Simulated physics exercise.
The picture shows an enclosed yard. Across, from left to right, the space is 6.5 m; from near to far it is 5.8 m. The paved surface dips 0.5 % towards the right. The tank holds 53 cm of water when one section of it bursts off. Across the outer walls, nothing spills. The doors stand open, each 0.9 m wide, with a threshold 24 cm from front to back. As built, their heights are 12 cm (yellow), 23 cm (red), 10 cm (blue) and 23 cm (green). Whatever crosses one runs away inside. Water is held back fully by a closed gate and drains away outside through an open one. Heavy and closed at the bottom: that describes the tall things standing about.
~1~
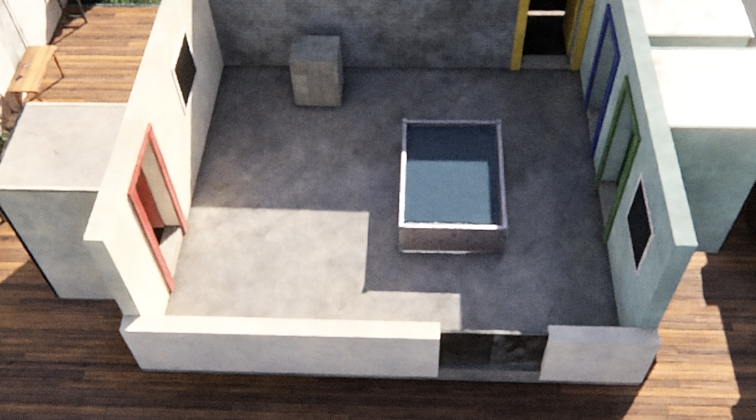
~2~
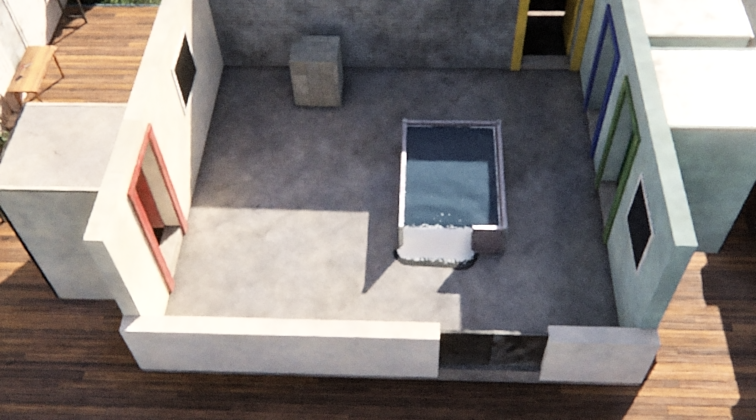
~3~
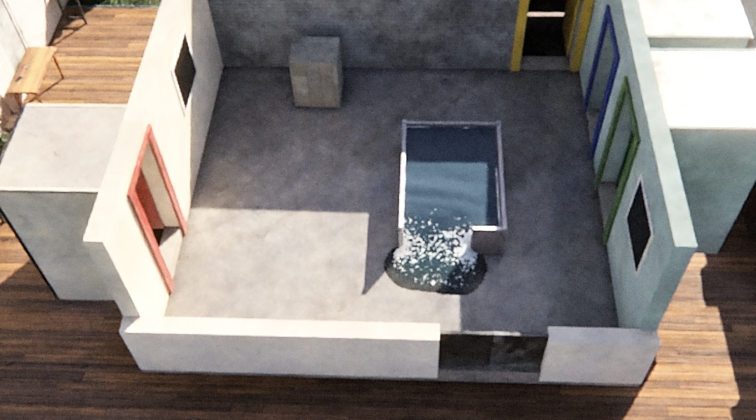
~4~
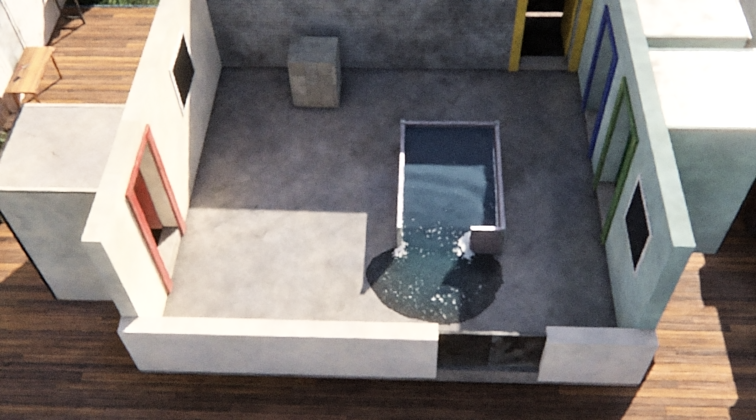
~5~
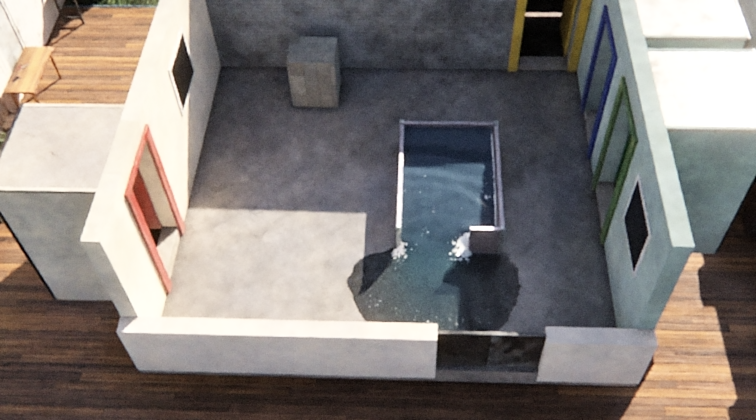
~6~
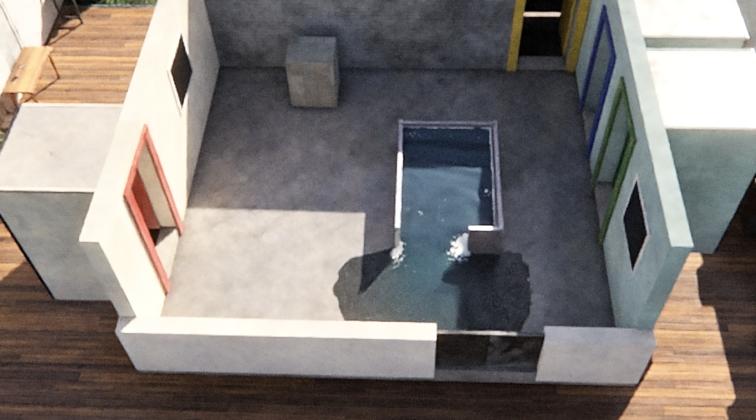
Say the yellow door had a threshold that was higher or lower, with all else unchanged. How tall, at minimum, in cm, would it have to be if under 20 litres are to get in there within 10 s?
It would need to be about 6 cm tall.
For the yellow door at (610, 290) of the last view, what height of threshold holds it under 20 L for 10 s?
Something near 9.5 cm.
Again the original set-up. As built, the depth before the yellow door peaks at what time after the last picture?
It peaks at about 5.0 s.
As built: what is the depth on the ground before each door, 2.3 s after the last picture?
At the yellow door the depth is 0 cm, at red 10 cm, at blue 0 cm and at green 3 cm.
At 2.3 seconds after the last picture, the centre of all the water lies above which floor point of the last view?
The water is centred near (418, 266).
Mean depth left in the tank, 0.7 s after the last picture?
Some 35 cm.
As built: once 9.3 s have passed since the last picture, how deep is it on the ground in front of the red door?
3.5 cm.
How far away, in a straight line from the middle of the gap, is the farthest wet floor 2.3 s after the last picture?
Roughly 4.2 metres.
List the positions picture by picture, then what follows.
The first frame shows the tank at (452, 175) is whole and still, 53 cm deep; the yellow door at (552, 25) is dry.
In the second frame, water pours out at (437, 243) and has run 0.3 m, to (448, 263); about 5 cm deep outside, 53 cm at the back.
In the third frame, the gap is at (437, 244), the front 0.7 m out at (436, 288); the back of the tank holds 53 cm.
In the fourth frame, water pours out at (435, 245) and has run 1.2 m, to (421, 316); about 6 cm deep outside, 53 cm at the back.
In the fifth frame, water pours out at (435, 244) and has run 1.8 m, to a hidden place; about 5 cm deep outside, 53 cm at the back.
In the sixth frame, water pours out at (433, 244) and has run 1.8 m, to a hidden place; about 5 cm deep outside, 49 cm at the back; the yellow door at (548, 26), 4.5 m from the gap, is still 4.3 m from the nearest water.
Then, 0.7 s after the last picture water covers 15 % of the floor, deepest (30 cm) near (423, 353); it has not reached the yellow door.
Then, 2.3 s after the last picture water covers 30 % of the floor, deepest (24 cm) near (620, 359); it has not reached the yellow door.
Then, 9.3 s after the last picture water covers 95 % of the floor, deepest (8 cm) near (581, 107); 8 cm at the yellow door, 0 litres in over its 12 cm threshold.
At the yellow door as built, the water peaked near 10 cm, 4.9 s after the last picture.
Run again over the same 10 s with other heights there, 34 litres in over 5 cm, 10 litres over 7 cm. The limit of 20 litres is kept from about 6 cm up.
